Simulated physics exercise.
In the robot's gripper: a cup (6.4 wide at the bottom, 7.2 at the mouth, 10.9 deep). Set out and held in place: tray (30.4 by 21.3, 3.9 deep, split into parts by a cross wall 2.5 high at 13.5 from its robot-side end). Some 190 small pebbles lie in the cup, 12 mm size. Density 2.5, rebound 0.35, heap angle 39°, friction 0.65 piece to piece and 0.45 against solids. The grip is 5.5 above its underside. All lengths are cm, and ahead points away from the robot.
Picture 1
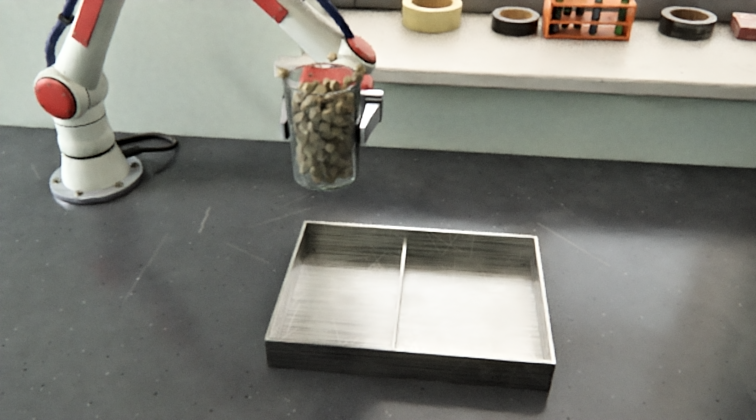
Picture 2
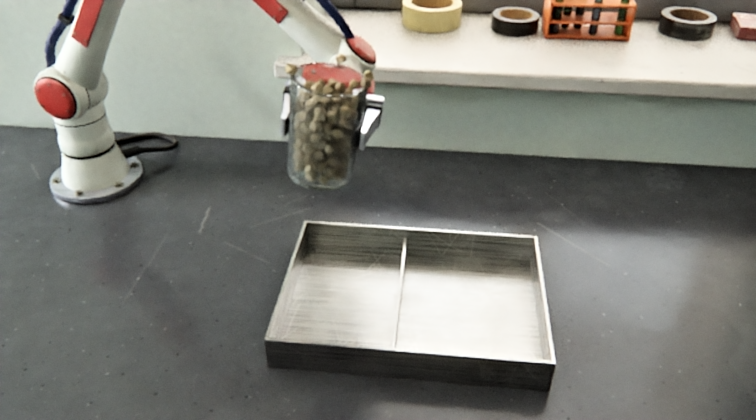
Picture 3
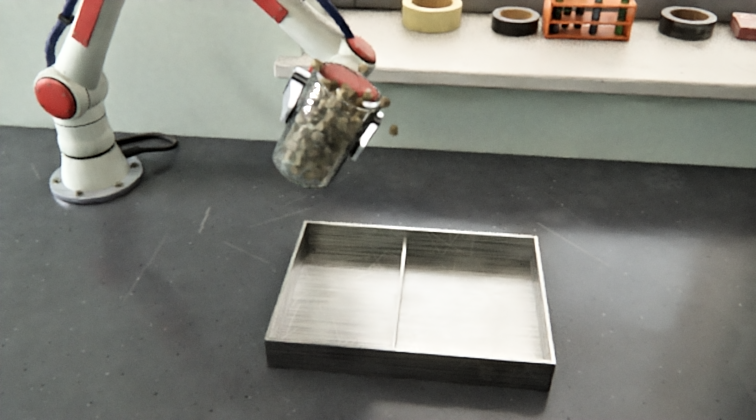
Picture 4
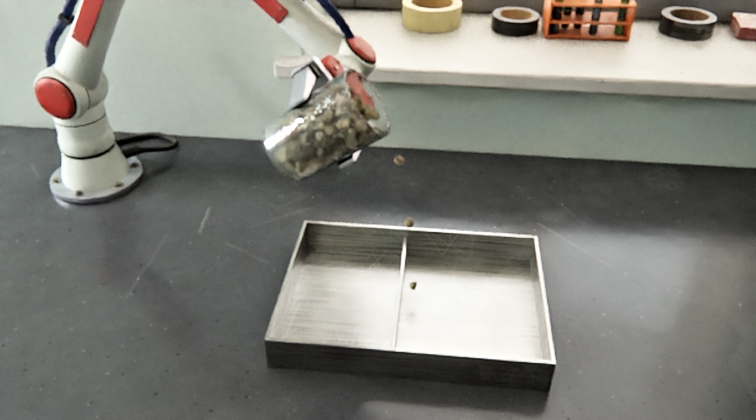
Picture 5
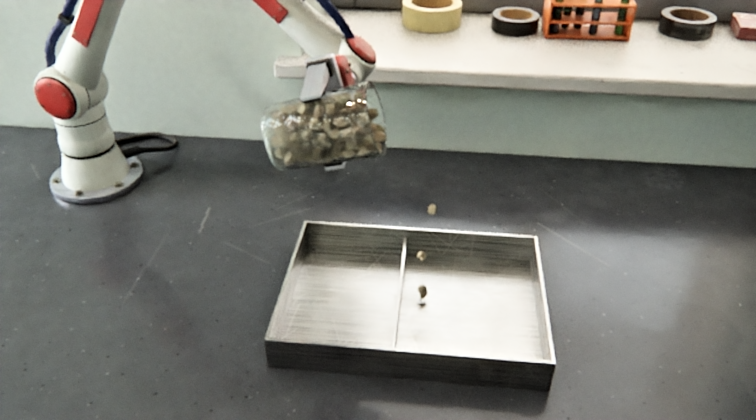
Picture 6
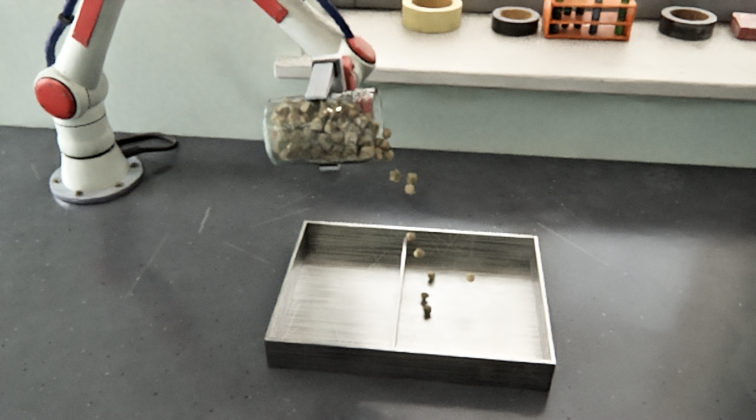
A white and red robot arm tilts a clear cup of small tan pebbles from upright to nearly on its side, toward the right, above a dark grey worktop seen from slightly above by a still camera. A shallow metallic tray with a cross wall sits below, with tape rolls and an orange rack on the pale ledge behind. A few pebbles drop singly, then several more, into the tray's right part.
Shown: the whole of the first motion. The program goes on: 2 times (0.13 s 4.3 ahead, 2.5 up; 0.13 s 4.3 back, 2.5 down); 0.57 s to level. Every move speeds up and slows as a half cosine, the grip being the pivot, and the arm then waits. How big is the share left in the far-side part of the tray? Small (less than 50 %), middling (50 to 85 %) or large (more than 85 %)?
Answer: Middling; 50 to 85 % of the small pebbles finish in the far-side part of the tray.
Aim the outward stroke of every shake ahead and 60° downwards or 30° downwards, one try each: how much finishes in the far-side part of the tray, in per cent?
Some 15 and 30 per cent.
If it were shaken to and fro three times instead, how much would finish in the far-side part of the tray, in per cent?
It would be near 80 per cent.
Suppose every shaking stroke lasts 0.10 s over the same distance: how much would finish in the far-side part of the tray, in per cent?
Then about 95 per cent.
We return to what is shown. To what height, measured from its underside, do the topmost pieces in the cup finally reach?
Roughly 4.5 cm.
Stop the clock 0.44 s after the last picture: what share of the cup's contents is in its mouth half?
About 80 per cent.
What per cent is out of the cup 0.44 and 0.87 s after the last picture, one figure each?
About 60, 80.
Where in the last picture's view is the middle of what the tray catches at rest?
Around (453, 308).
Then, 0.44 s on, tilted 83° forward, highest piece 26 above the table; 104 in the far-side part, 82 in the cup, 3 in the robot-side part, 4 in flight or on a rim.
Then, 0.87 s on, tilted 27° forward, highest piece 27 above the table; 144 in the far-side part, 39 in the cup, 8 in the robot-side part, 2 on the table or floor.
Then, 1.29 s on, level, highest piece 24 above the table; 144 in the far-side part, 39 in the cup, 8 in the robot-side part, 2 on the table or floor.
Then, 2.34 s on, level, highest piece 24 above the table; 144 in the far-side part, 39 in the cup, 8 in the robot-side part, 2 on the table or floor.
In the end, 144 in the far-side part, 39 in the cup, 8 in the robot-side part, 2 on the table or floor. That is 75 % in the far-side part of the tray.
